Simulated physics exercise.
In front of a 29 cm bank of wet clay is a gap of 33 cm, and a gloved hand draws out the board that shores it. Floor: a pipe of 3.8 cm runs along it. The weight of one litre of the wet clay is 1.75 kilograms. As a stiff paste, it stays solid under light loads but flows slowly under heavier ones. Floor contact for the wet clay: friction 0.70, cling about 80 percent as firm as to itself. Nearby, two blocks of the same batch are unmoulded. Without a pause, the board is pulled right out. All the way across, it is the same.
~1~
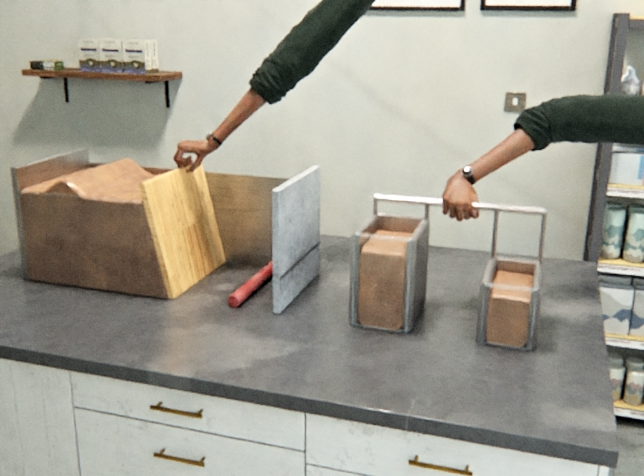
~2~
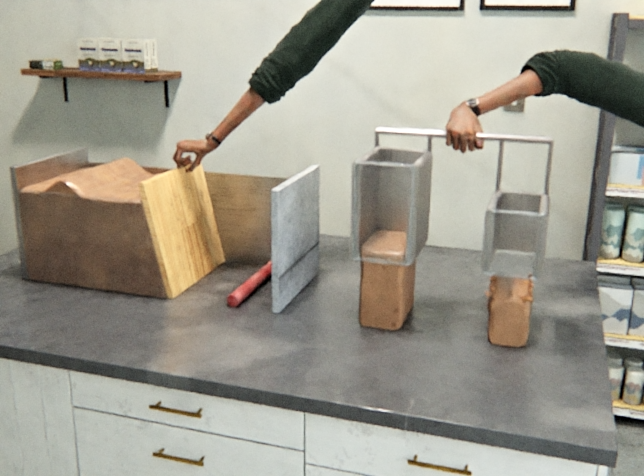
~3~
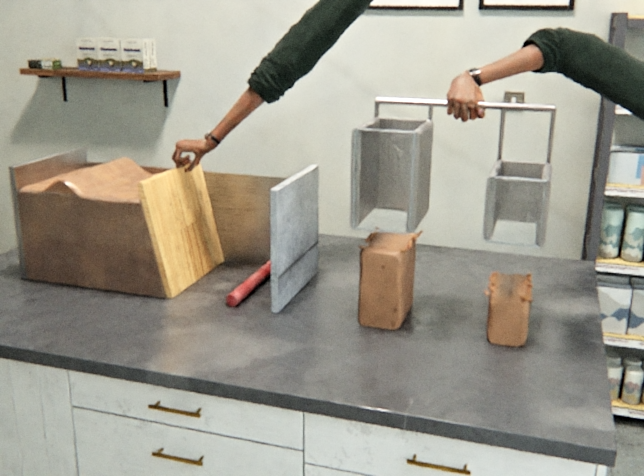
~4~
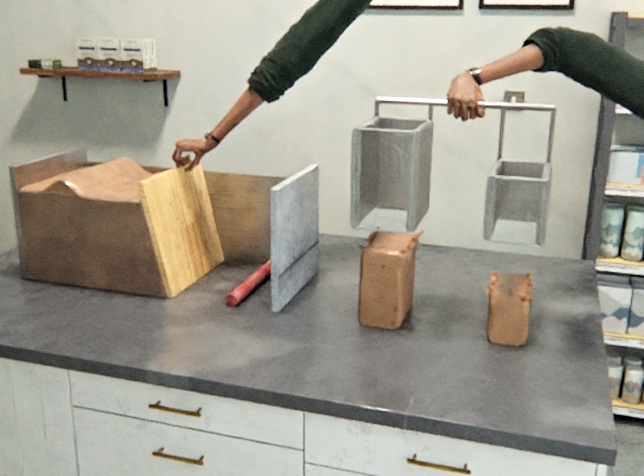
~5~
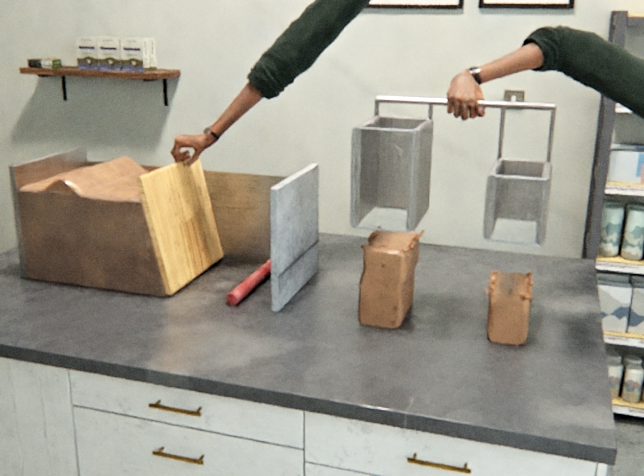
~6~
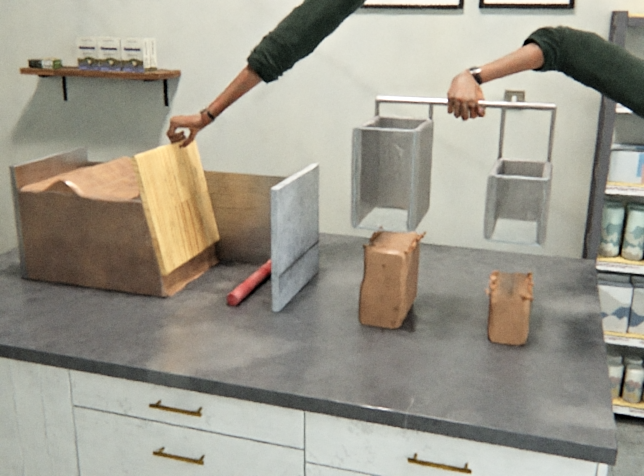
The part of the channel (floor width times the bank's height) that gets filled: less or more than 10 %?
Prediction - smaller than 10 %.
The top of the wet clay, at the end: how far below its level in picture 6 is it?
By my estimate, near 0.0 cm.
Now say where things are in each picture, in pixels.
Top of the board at (142, 202), not yet moved; crest of the wet clay at (68, 183); block heights 23 cm, 13 cm (left to right), in the first picture.
Top of the board at (142, 201), not yet moved; crest of the wet clay at (67, 182); block heights 23 cm, 13 cm (left to right), in the second picture.
Top of the board at (141, 201), not yet moved; crest of the wet clay at (66, 182); block heights 23 cm, 13 cm (left to right), in the third picture.
Top of the board at (141, 201), not yet moved; crest of the wet clay at (66, 181); block heights 23 cm, 13 cm (left to right), in the fourth picture.
Top of the board at (140, 196), moved 1.2 cm; crest of the wet clay at (66, 181); block heights 23 cm, 13 cm (left to right), in the fifth picture.
Top of the board at (135, 175), moved 7.5 cm; crest of the wet clay at (67, 181); block heights 23 cm, 13 cm (left to right), in the sixth picture.
Last picture + 0.27 s, the face still stands, with nothing on top of the pipe; the channel is 0 % full.
Last picture + 0.57 s, the face still stands, with nothing on top of the pipe; the channel is 0 % full.
Last picture + 0.89 s, the face still stands, with nothing on top of the pipe; the channel is 0 % full.
Last picture + 1.19 s, the face still stands, with nothing on top of the pipe; the channel is 0 % full.
Last picture + 1.24 s, the face still stands, with nothing on top of the pipe; the channel is 0 % full.
